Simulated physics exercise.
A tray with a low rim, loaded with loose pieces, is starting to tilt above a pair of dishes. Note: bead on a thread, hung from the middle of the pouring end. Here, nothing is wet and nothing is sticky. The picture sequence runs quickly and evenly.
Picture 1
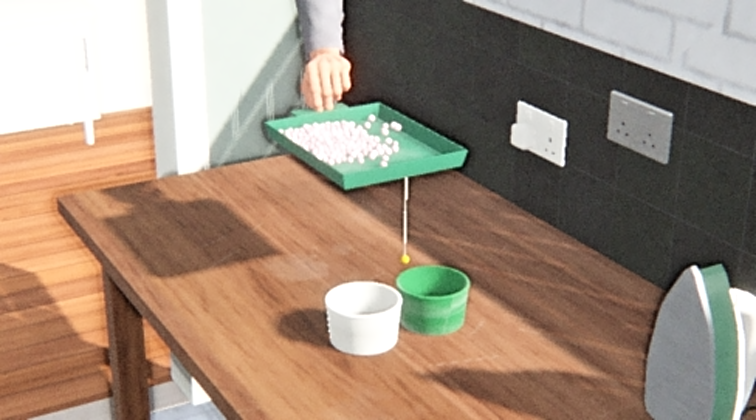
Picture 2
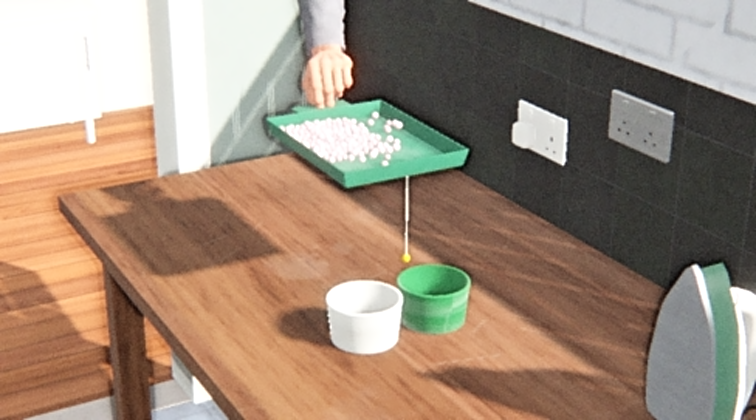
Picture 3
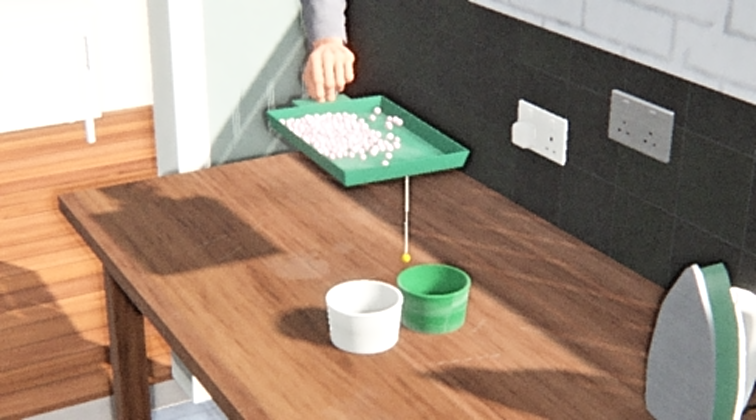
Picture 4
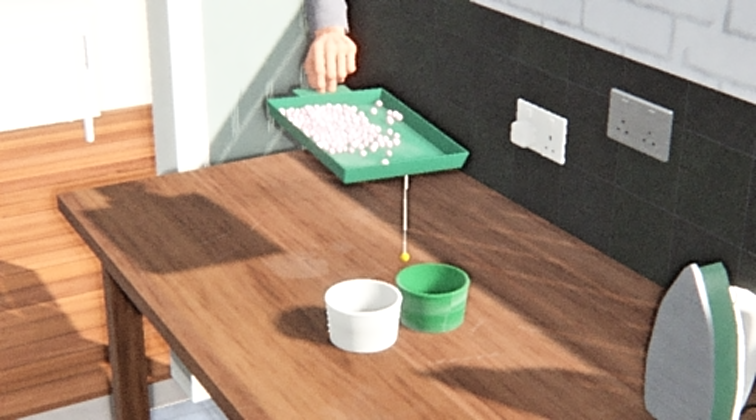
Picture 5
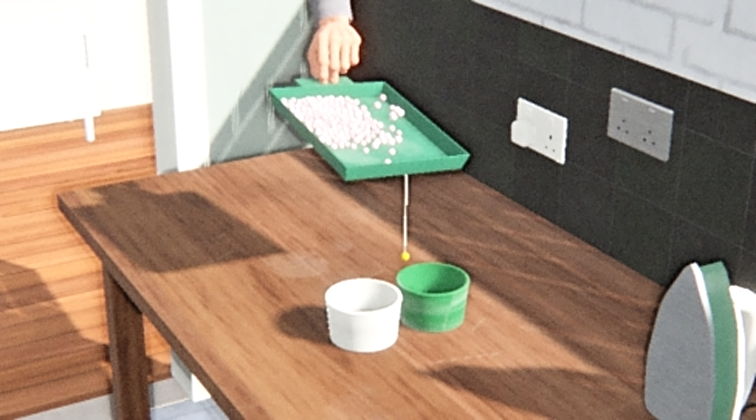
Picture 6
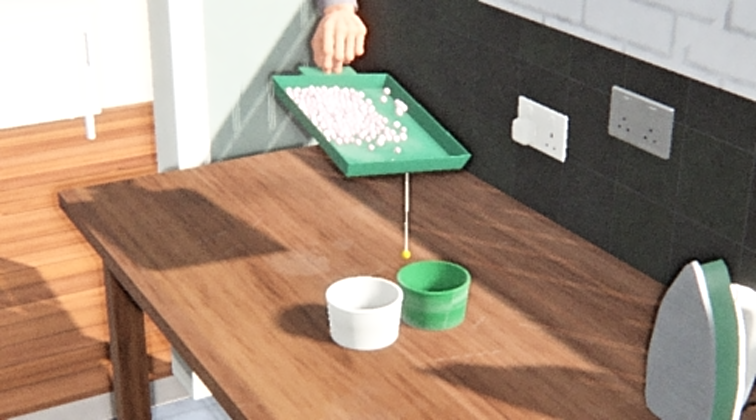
Green tray of small pale pink balls tilting gradually as a hand raises its far end above white and green dishes.
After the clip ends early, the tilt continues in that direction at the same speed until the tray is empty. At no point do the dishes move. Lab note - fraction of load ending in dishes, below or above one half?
More of the load is lost than caught.
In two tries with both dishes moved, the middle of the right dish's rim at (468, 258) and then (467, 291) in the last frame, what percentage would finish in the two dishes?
Trial 1 90%, trial 2 0%.
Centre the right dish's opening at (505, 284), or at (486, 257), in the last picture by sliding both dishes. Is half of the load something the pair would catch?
A minority, then a majority.
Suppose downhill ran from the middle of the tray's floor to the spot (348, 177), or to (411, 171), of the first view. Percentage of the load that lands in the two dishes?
Shares: 50 %, then 50 %.
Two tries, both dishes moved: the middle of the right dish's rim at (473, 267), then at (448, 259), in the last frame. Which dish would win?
In the first position the right of the two, in the second the right of the two.
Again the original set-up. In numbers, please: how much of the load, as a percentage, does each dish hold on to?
In the left dish 0 per cent comes to rest, in the right dish 0 per cent.
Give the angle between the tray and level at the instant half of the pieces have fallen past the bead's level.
About 85 degrees.
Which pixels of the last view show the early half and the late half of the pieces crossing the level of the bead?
The first part passes (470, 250); everything after passes (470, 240).
Just after the last frame, tray tipped steeply; the larger part on the tray; just a few in the right dish; about a tenth outside both; about a tenth in the air.
A moment on, tray tipped right over; roughly a quarter on the tray; just a few in the left dish; just a few in the right dish; roughly two thirds outside both; about a tenth in the air.
Further on, tray tipped past a quarter turn; just a few in the left dish; just a few in the right dish; almost all outside both.
When it is over, tray tipped past a quarter turn; just a few in the left dish; just a few in the right dish; almost all outside both.
